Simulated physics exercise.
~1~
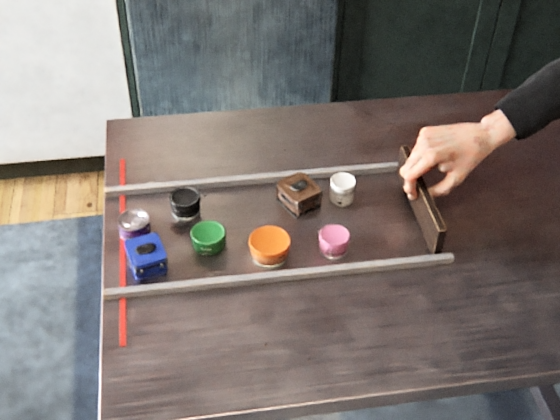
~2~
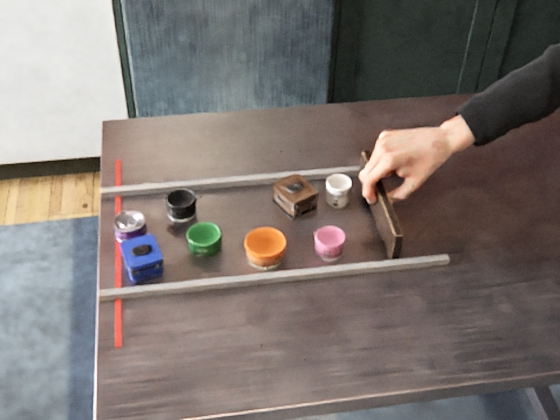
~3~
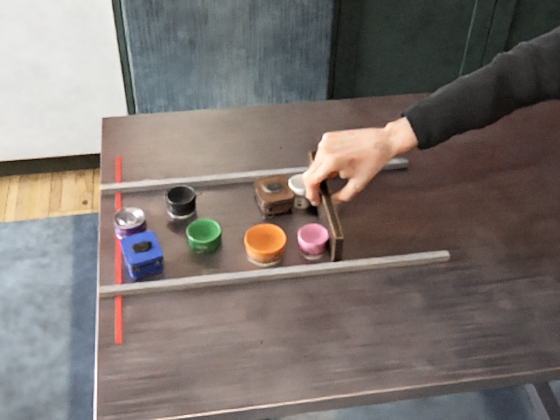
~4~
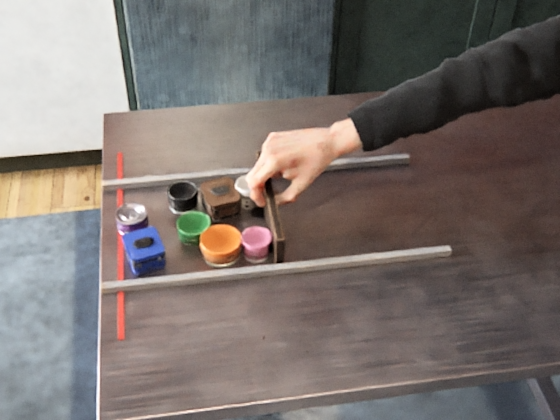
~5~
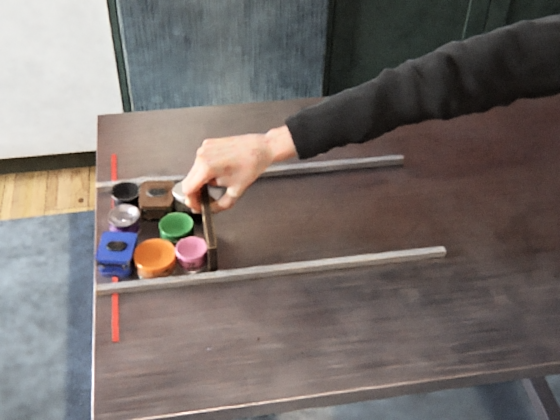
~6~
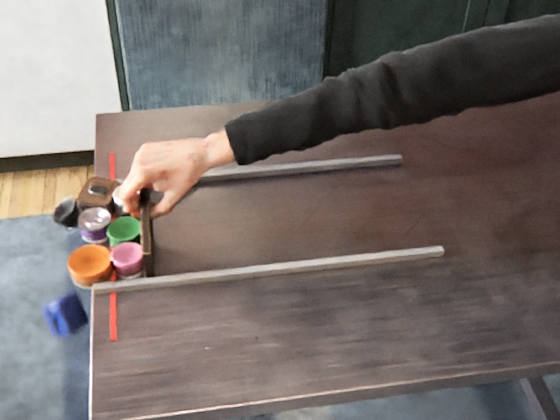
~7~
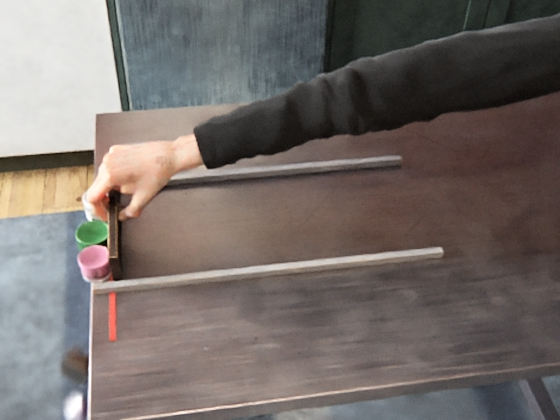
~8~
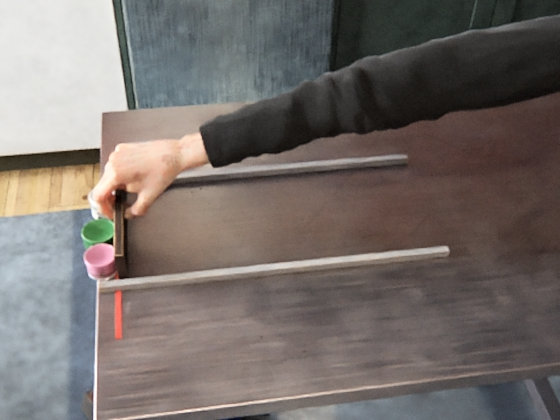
At first, a hand holds a dark upright board at the right of a table, with small tins, tubs and cases scattered between two gray rails and a red tape line near the left edge. The hand slides the board left, gathering the white tub and pink pot, then the brown case and orange tin. Soon everything is packed together and pushed across the tape. The blue case drops first, while others crowd over the edge. More follow, including the orange, black and purple tins and the brown case. The board stops near the tape, with the green, pink and white containers still at the edge.
